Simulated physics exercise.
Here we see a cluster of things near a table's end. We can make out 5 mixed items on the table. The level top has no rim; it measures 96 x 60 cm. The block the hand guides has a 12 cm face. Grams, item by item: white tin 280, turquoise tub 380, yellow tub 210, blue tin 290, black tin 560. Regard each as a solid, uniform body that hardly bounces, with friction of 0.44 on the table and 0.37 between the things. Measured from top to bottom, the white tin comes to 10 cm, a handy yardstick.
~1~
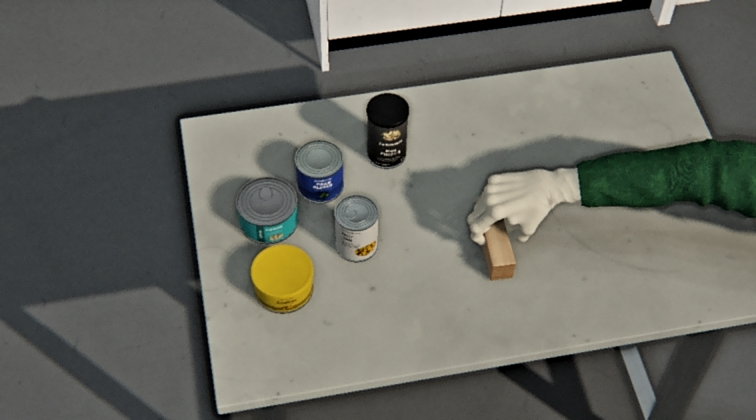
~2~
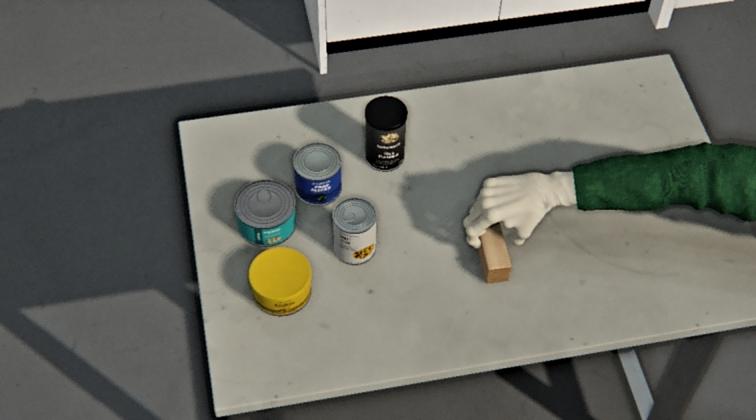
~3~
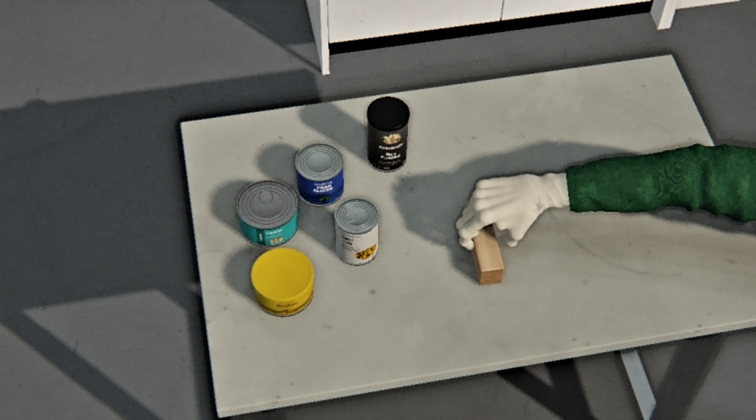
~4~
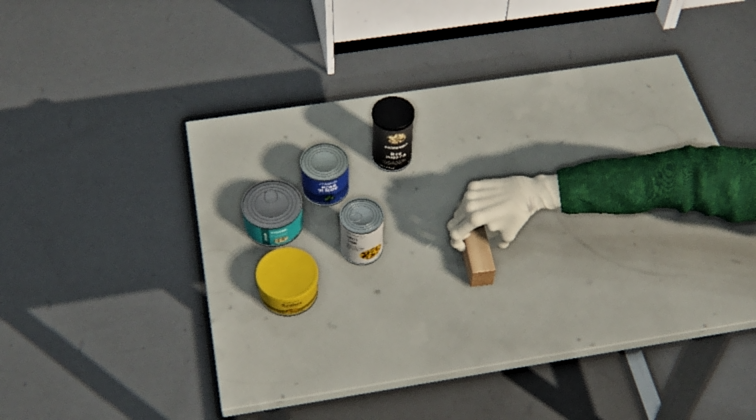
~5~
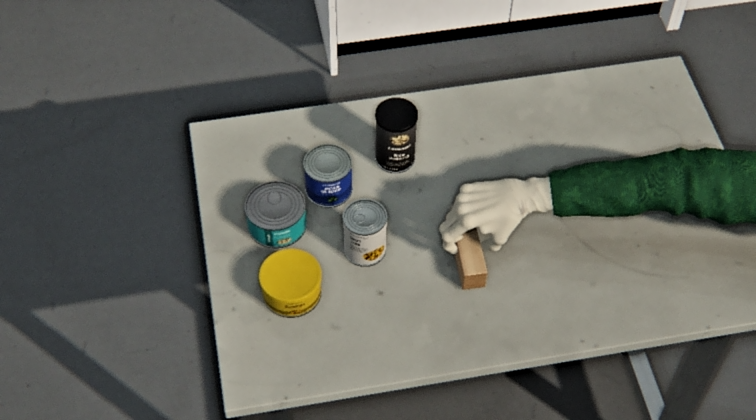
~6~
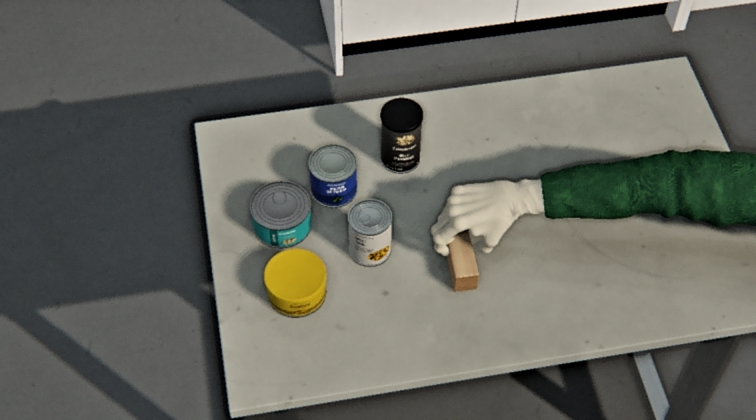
A pale, rimless tabletop stands on a grey floor in front of white cabinets, seen from above at an angle. Five containers cluster toward its left end, black at the back, blue, turquoise and white between, and yellow nearest, while a white-gloved hand in a green sleeve grips a wooden block to their right. After a brief pause, the hand slides the block slowly left a short way, the containers stay put, and the camera drifts very slightly.
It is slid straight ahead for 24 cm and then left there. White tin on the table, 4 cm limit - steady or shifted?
Shifted.
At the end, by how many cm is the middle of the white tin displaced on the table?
7 cm.
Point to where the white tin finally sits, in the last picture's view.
It settles at around (331, 238).
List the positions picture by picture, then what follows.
In the first picture, pusher on by 0 cm; white tin (357, 229); turquoise tub (268, 210).
In the second picture, pusher on by 0 cm; blue tin (318, 174); black tin (385, 134).
In the third picture, pusher on by 2 cm; turquoise tub (268, 214); yellow tub (283, 283).
In the fourth picture, pusher on by 4 cm; blue tin (325, 175); black tin (393, 135).
In the fifth picture, pusher on by 6 cm; turquoise tub (276, 214); yellow tub (291, 283).
In the sixth picture, pusher on by 8 cm; white tin (370, 233); blue tin (333, 176).
Then, 0.30 s later than the last frame, pusher on by 14 cm.
Then, 0.60 s later than the last frame, pusher on by 20 cm; white tin 2 cm from its spot near (356, 235).
Then, 0.70 s later than the last frame, pusher on by 22 cm; white tin 4 cm from its spot near (345, 236).
Then, 0.80 s later than the last frame, pusher on by 23 cm; white tin 6 cm from its spot near (335, 237).
When it is over, not toppled but over 4 cm from the start, white tin; the other 4 within 4 cm of the start. End places, in pixels of the last picture, white tin near (332, 237).
